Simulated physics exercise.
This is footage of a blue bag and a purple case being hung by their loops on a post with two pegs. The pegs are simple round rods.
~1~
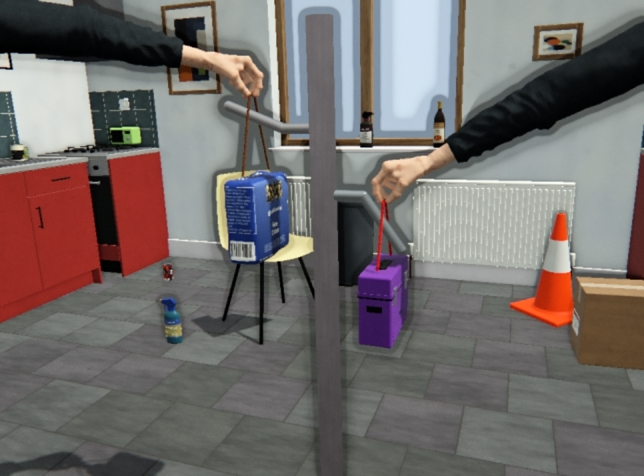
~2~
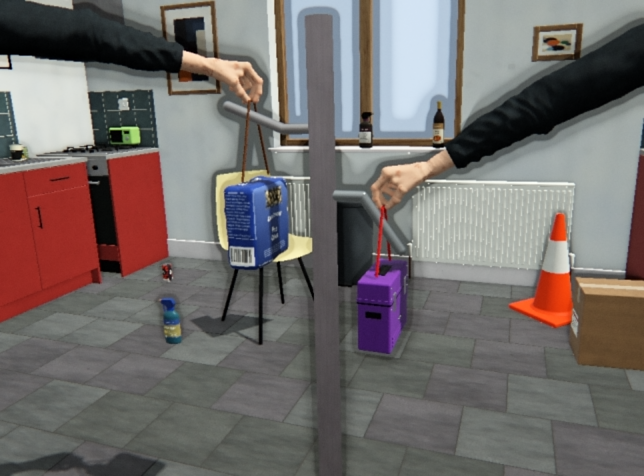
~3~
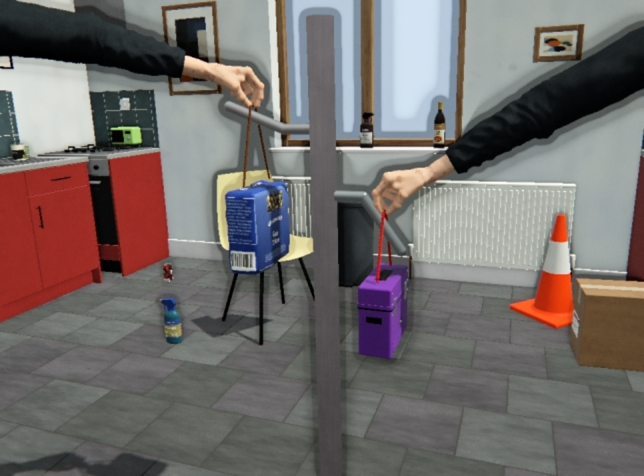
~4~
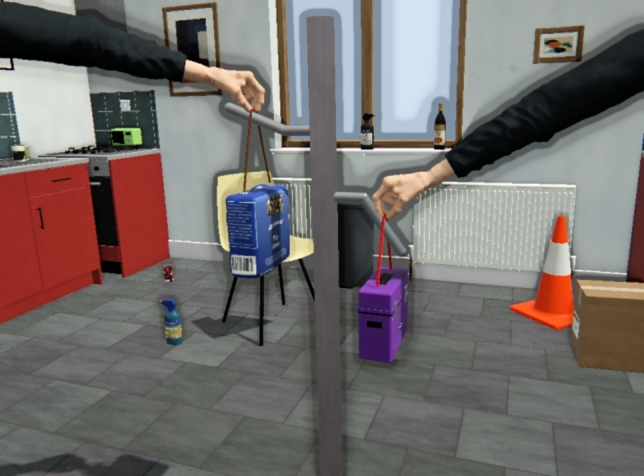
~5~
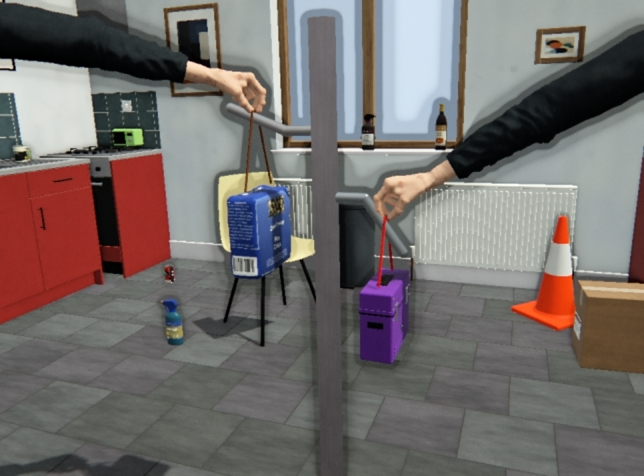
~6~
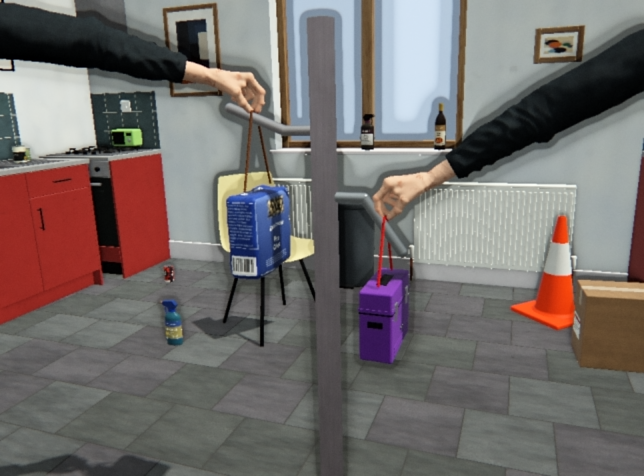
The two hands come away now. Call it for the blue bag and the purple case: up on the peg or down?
Blue bag up, purple case down.
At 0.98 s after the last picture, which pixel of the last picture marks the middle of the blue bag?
Estimated position: (306, 247).
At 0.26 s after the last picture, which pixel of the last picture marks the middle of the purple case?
By then it is at (385, 384).
Then, 0.26 s on from there, blue bag still up near (272, 240); purple case falling near (385, 384).
Then, 0.50 s on from there, blue bag still up near (303, 246); purple case on the floor.
In the end, blue bag still up near (304, 247); purple case on the floor. The blue bag stays hanging and the purple case drops to the floor.
